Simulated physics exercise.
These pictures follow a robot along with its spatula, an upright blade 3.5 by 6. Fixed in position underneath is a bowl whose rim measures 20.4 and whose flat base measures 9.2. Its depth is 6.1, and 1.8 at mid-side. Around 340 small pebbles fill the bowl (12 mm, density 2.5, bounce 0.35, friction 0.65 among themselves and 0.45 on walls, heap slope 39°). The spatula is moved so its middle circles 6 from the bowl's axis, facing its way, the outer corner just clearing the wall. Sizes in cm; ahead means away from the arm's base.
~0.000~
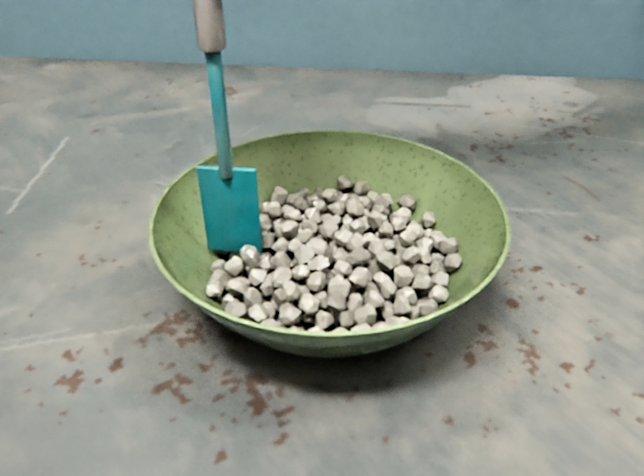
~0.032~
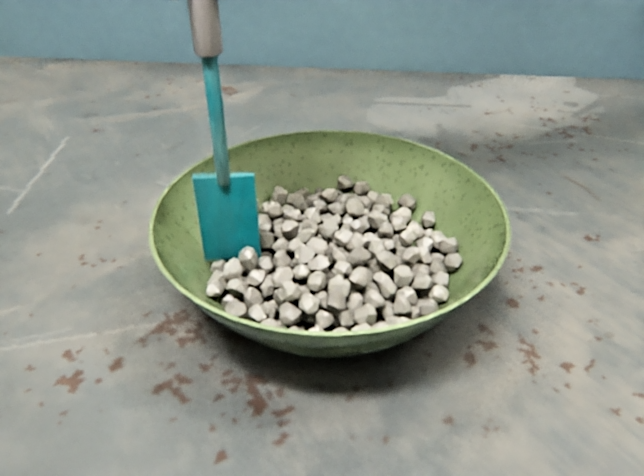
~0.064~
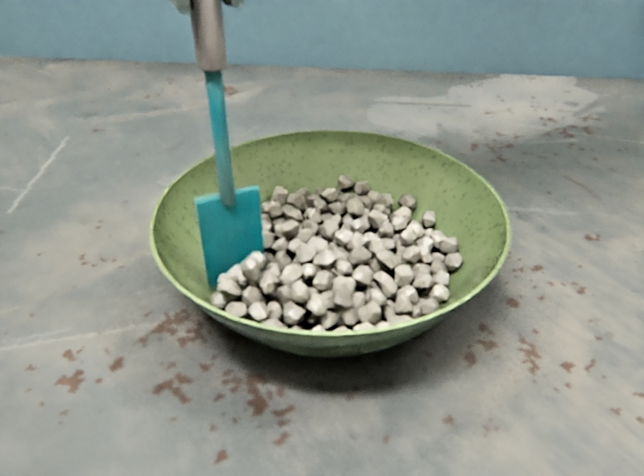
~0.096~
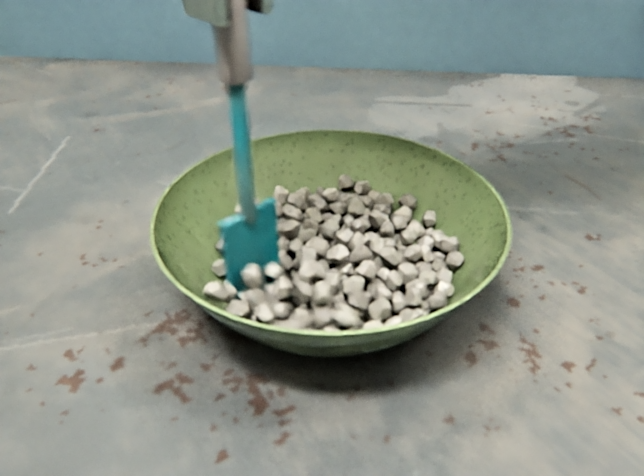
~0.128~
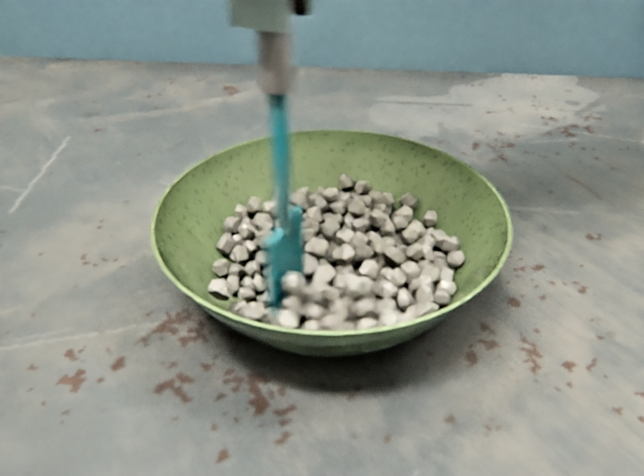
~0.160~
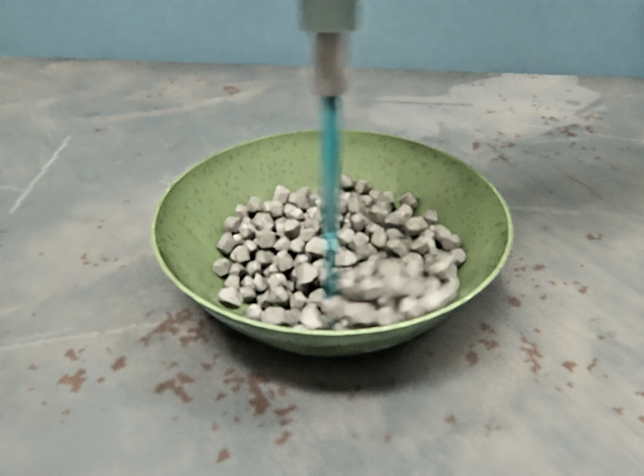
The clip opens on a green bowl of small grey pebbles, with a teal spatula standing upright at the left side. The spatula lowers slightly into the pebbles, then sweeps along the near side toward the right, turning edge-on as it pushes the pebbles ahead of it into a blurred, shifting cluster.
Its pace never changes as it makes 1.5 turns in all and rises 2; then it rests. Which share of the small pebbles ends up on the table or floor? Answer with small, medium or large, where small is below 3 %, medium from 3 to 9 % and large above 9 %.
It is large.
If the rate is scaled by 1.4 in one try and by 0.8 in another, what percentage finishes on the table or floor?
First try close to 20, second close to 5, in per cent.
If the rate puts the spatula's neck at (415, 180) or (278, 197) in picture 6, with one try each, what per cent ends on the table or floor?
Close to 25 and 5 in a hundred.
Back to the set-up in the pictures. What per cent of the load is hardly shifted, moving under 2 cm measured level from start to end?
Result: Close to 55 per cent of the load.
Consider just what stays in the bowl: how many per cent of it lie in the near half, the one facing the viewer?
About 50 %.
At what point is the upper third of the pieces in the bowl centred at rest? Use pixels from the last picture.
The centre sits around (335, 248) in the last picture.
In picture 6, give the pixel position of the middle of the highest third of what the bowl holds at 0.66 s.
I'd point to about (325, 248).
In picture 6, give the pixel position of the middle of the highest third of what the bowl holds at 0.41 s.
Around pixel (318, 193).
After 0.41 s, 268° round, highest piece 8 above the table; 306 in the bowl, 16 on the table or floor, 13 in flight or on the tool.
After 0.66 s, 80° round, highest piece 8 above the table; 288 in the bowl, 45 on the table or floor, 2 in flight or on the tool.
After 0.99 s, 180° round, highest piece 5 above the table; 286 in the bowl, 49 on the table or floor.
After 1.69 s, 180° round, highest piece 5 above the table; 286 in the bowl, 49 on the table or floor.
At rest, 286 in the bowl, 49 on the table or floor. That is 15 % on the table or floor.
